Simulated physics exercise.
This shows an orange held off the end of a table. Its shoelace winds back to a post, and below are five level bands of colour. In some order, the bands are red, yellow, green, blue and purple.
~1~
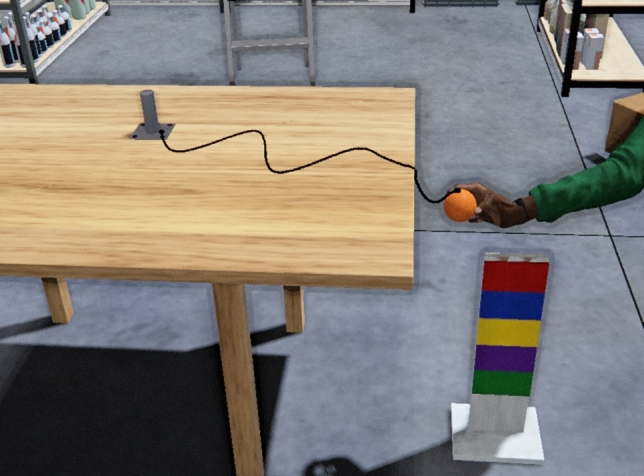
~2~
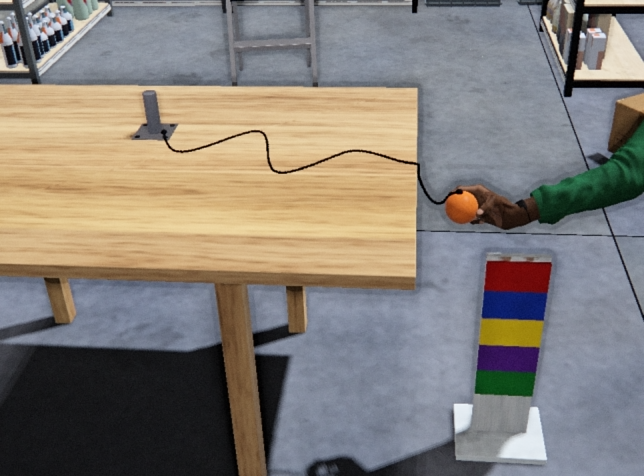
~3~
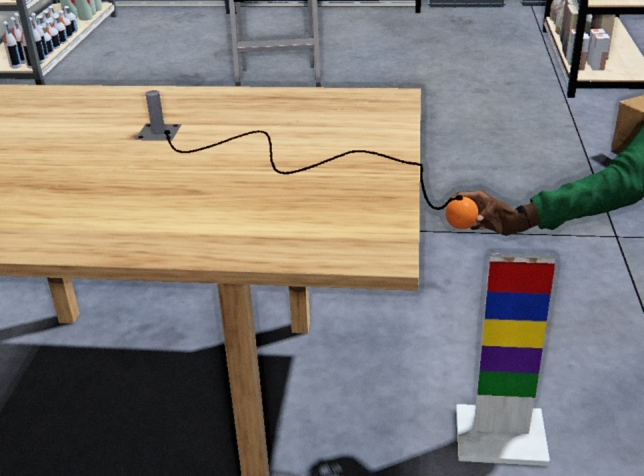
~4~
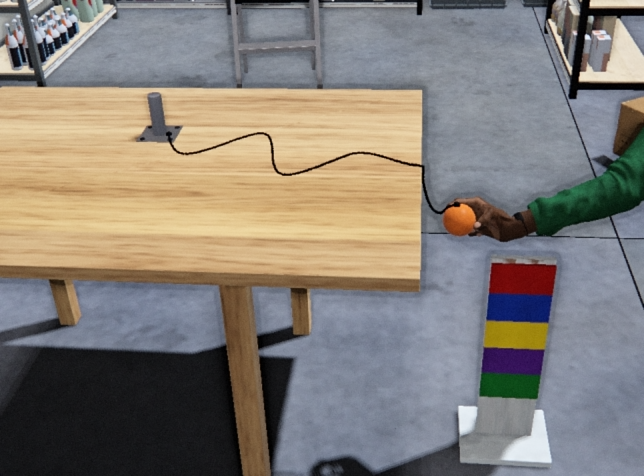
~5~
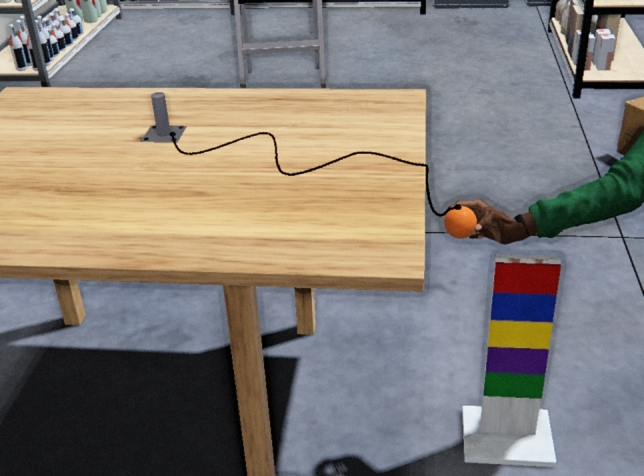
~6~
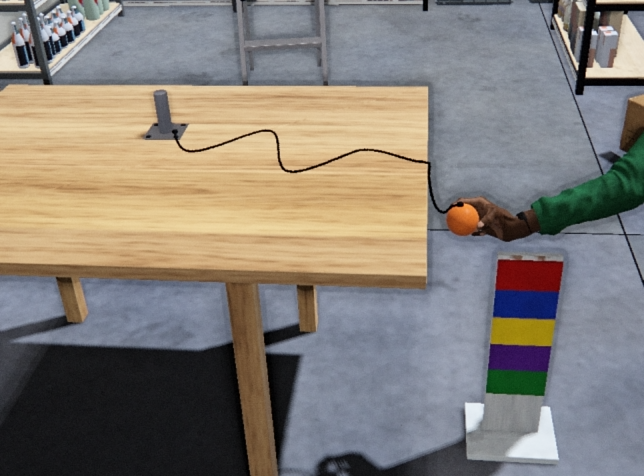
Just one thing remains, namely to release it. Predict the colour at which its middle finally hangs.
Prediction: Purple.
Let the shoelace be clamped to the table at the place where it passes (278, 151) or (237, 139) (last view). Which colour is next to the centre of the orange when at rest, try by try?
In order: Blue; yellow.
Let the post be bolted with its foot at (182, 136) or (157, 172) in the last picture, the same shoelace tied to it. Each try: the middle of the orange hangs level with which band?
Try by try: Green; green.
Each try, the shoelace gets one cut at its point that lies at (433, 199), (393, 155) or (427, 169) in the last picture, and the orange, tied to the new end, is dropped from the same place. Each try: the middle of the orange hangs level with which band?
Each try in turn: Yellow; red; blue.
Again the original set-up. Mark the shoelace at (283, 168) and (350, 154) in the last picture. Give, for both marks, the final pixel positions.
The first finishes about (392, 155) and the second about (427, 201).
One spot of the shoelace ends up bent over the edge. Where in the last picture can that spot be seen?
Roughly (318, 166).
Early on, orange near (417, 332); level with purple.
Midway, orange near (425, 341); level with purple.
Finally, orange near (420, 340); level with purple. Its centre hangs level with the purple band.
